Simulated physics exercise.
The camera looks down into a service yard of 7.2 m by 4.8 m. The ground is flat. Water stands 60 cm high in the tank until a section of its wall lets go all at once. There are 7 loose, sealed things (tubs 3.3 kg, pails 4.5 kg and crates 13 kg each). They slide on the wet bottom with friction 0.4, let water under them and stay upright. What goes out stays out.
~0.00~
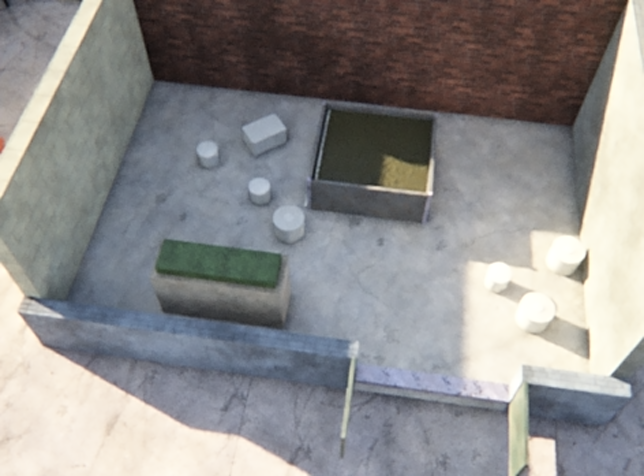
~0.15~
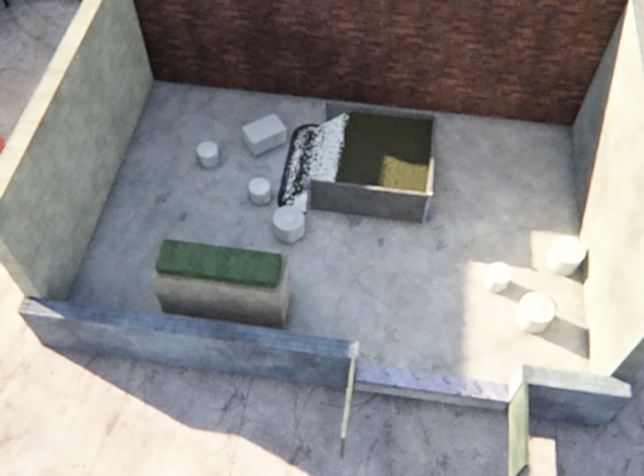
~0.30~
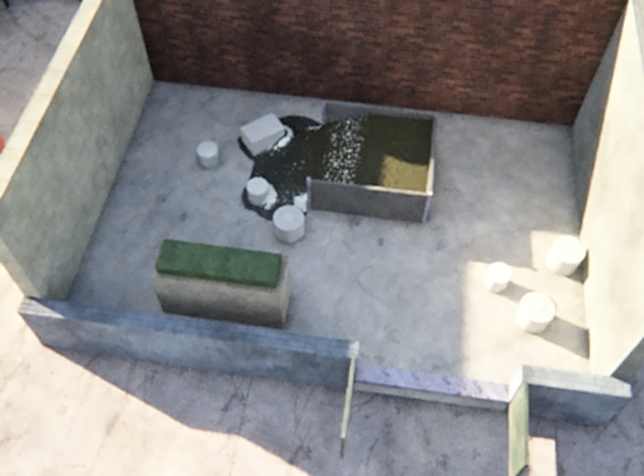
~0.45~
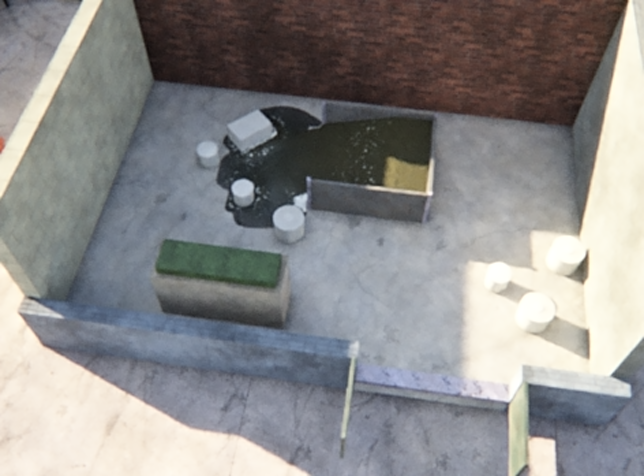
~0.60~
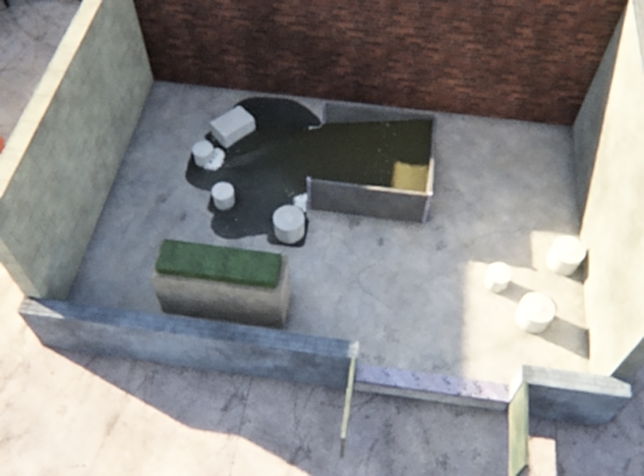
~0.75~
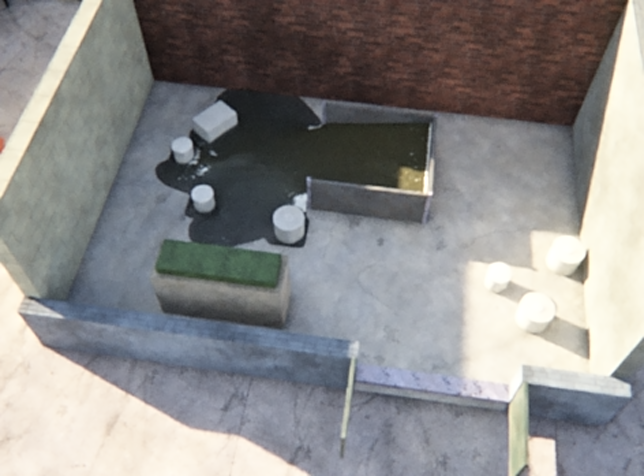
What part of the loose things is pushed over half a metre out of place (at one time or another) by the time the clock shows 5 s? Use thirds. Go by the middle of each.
That comes to between one and two thirds.
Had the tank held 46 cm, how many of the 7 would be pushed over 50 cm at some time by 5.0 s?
In that case 3 of them.
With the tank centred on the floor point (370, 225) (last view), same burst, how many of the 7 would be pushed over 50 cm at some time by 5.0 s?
In that case 4 of them.
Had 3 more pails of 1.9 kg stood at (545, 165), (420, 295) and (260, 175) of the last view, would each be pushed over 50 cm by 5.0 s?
In turn: Short of it, short of it, more.
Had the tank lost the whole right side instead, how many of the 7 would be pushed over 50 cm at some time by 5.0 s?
In that case 3 of them.
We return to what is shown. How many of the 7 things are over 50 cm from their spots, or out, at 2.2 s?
By then 3.
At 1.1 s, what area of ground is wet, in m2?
Roughly 11.5 m2.
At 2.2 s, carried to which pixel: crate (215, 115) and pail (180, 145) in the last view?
Near (160, 71) and (145, 128).
After 1.1 s 3 of 7 are over 50 cm from their spots; 0 afloat.
After 2.2 s 3 of 7 are over 50 cm from their spots; 3 afloat.
After 3.5 s 3 of 7 are over 50 cm from their spots; 3 afloat.
After 5.0 s 3 of 7 are over 50 cm from their spots, and 3 have been at some point; 3 afloat.
